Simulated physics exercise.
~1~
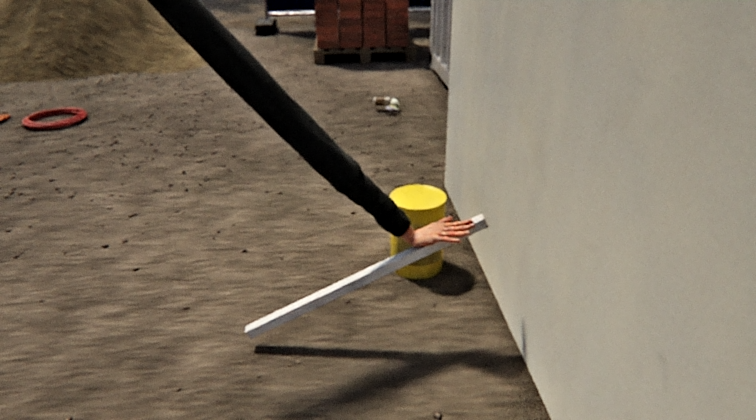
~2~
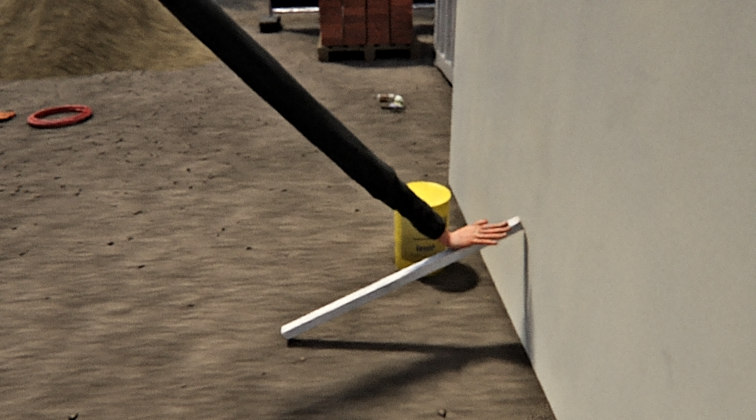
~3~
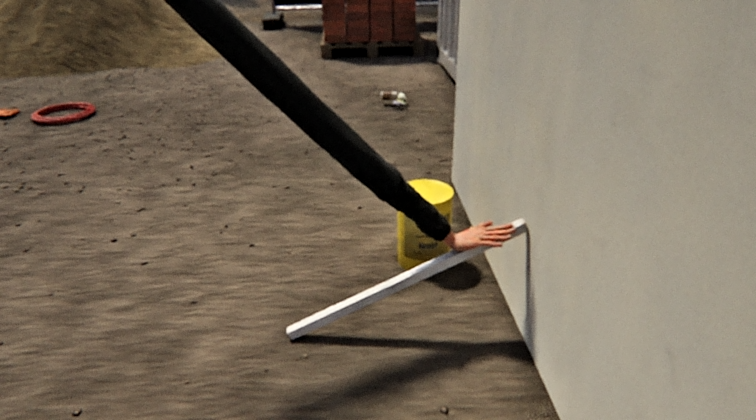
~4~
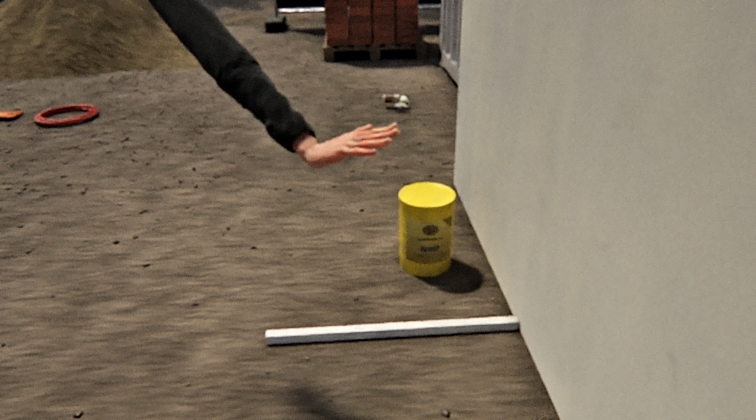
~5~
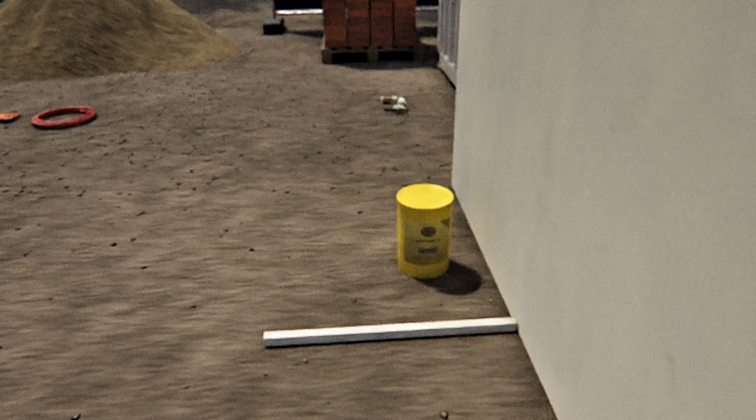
A white pole is leaned against the wall by a hand, then slips down flat.
